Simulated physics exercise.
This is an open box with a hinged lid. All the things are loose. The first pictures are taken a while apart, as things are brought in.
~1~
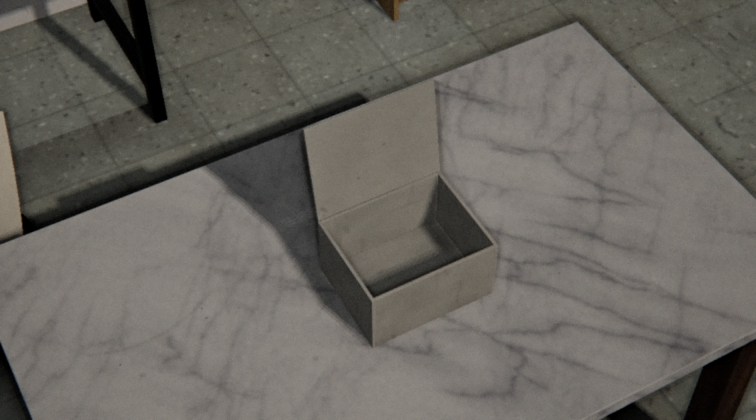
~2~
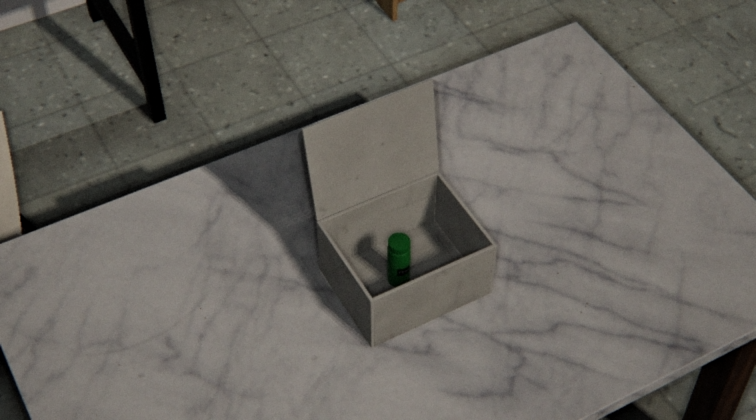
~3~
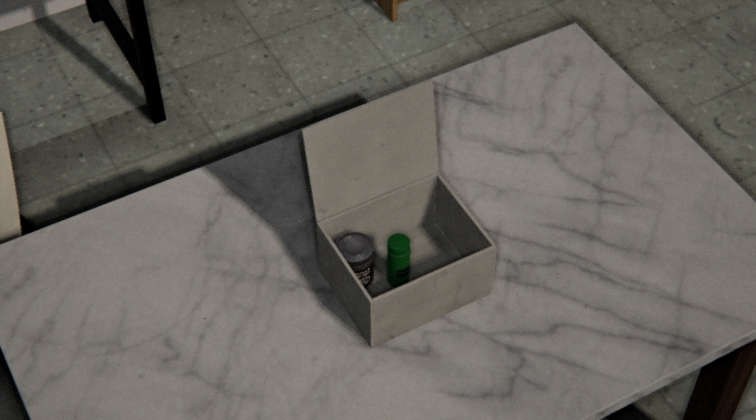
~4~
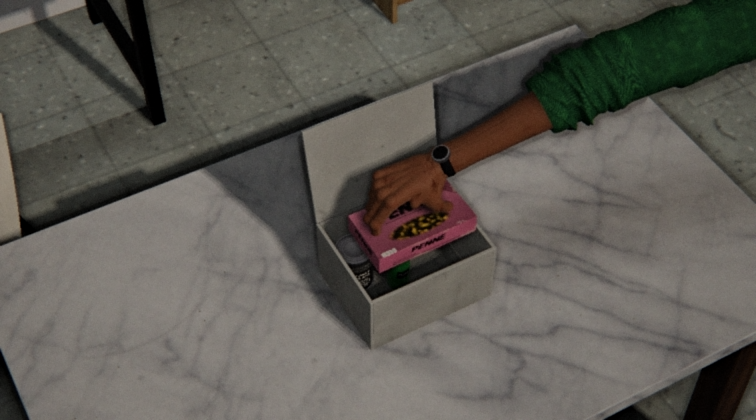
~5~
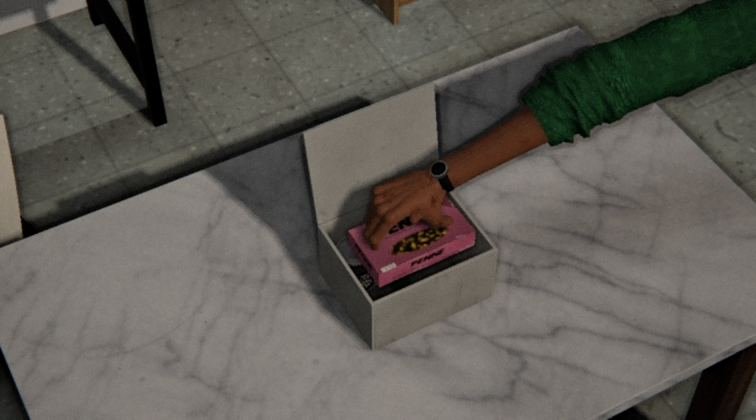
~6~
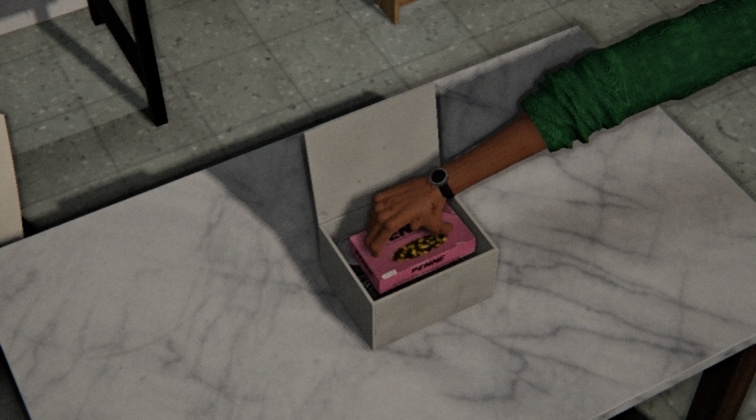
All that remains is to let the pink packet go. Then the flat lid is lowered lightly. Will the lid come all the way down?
Outcome: The lid closes.
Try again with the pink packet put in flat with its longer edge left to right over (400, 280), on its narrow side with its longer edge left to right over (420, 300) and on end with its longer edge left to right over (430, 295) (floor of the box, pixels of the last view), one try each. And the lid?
First, it stays ajar; second, it closes; third, it is held up.
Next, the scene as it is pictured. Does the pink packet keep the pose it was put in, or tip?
It tips.
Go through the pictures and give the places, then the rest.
In the first frame, the last thing is not in view yet.
In the second frame, the last thing is not in view yet; green shaker (399, 260).
In the third frame, the last thing is not in view yet; green shaker (399, 261).
The fourth frame shows still above its spot; pink packet (412, 223).
The fifth frame shows still above its spot; pink packet (411, 238).
The sixth frame shows in place under the hand; pink packet (412, 245).
Then, 0.80 s past the last view, lid starting down; pink packet on its side near (420, 284).
Then, 1.60 s past the last view, lid 58° above the rim; pink packet on its side near (418, 282).
Then, 2.00 s past the last view, lid 22° above the rim; pink packet on its side near (418, 282).
Finally, lid shut; down or leaning hard in the box, pink packet; the other 2 still in place. Final places as the last picture's camera would see them, pink packet near (418, 282).
